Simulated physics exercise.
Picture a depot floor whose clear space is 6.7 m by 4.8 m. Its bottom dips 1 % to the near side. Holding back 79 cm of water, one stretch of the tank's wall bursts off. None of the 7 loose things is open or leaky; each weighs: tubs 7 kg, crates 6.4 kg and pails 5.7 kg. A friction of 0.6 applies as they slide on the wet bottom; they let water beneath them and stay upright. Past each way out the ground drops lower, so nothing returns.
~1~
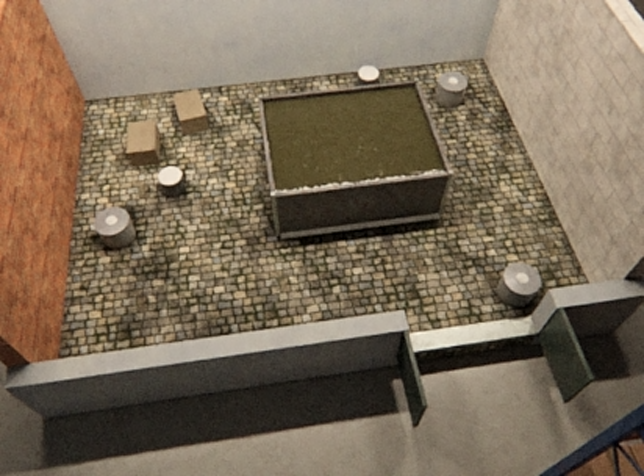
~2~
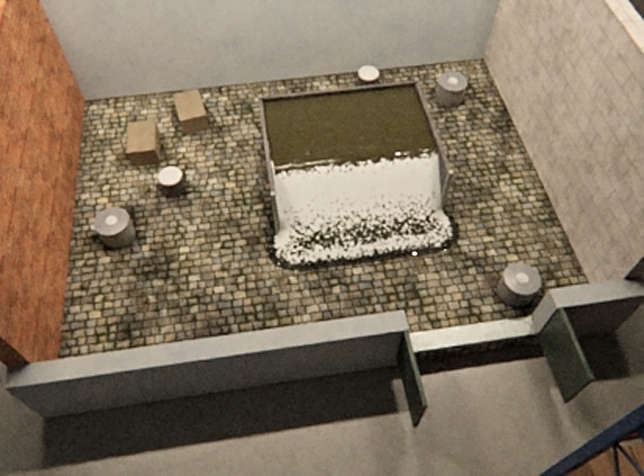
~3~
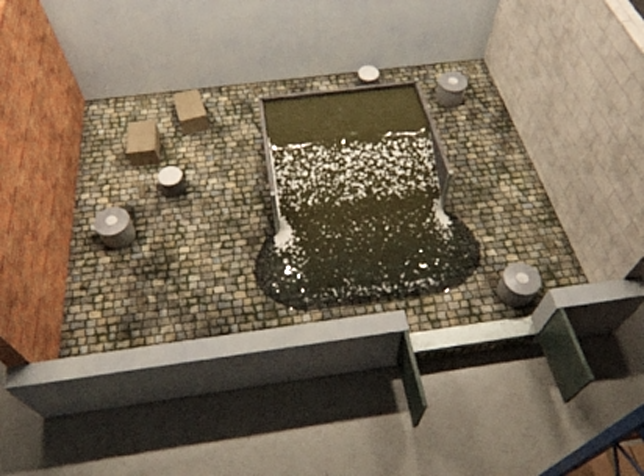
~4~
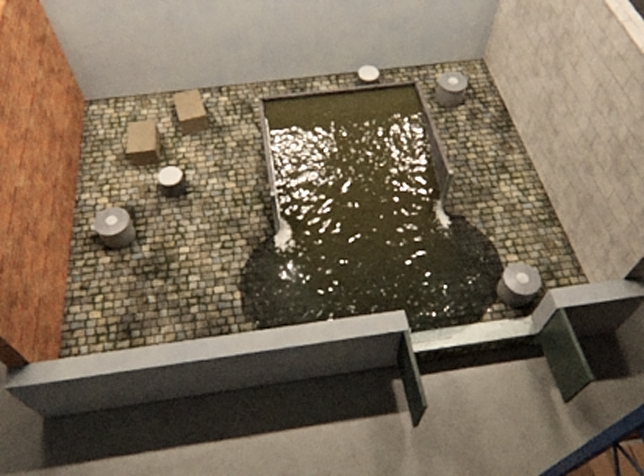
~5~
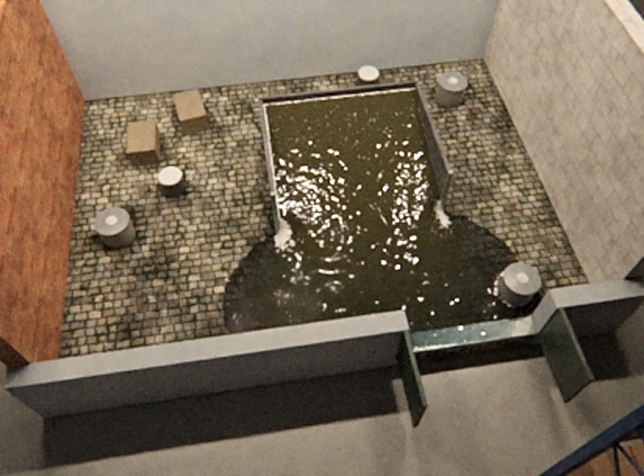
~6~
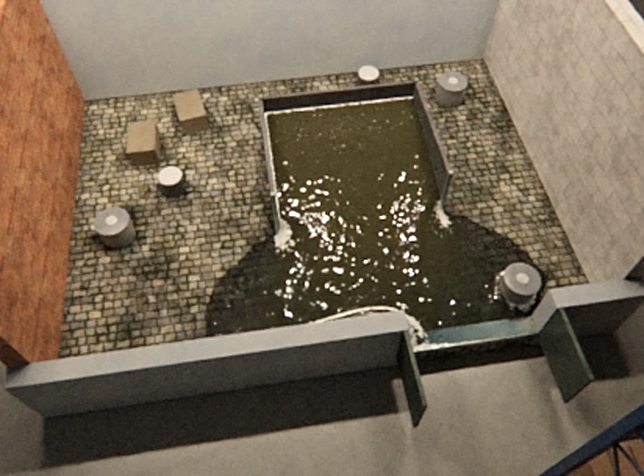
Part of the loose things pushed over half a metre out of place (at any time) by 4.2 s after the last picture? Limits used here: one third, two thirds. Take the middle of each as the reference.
Answer: One to two thirds.
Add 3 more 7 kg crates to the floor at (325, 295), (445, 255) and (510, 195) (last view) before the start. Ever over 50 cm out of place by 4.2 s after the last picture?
First exceeds it, second exceeds it, third exceeds it.
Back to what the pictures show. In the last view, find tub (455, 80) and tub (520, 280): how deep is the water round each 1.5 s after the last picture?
Roughly 0 and 7 cm.
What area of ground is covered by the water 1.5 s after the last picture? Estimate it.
About 15 m2.
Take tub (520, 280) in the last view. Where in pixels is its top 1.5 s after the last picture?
Estimated pixel: Around (555, 240).
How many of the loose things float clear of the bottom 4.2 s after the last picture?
3.
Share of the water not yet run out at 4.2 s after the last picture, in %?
About 60 in a hundred parts of the water.
Then, 0.4 s after the last picture 0 of 7 are over 50 cm from their spots; 0 afloat.
Then, 1.5 s after the last picture 1 of 7 are over 50 cm from their spots; 0 afloat.
Then, 2.8 s after the last picture 2 of 7 are over 50 cm from their spots; 1 afloat.
Then, 4.2 s after the last picture 4 of 7 are over 50 cm from their spots, and 4 have been at some point; 3 afloat.
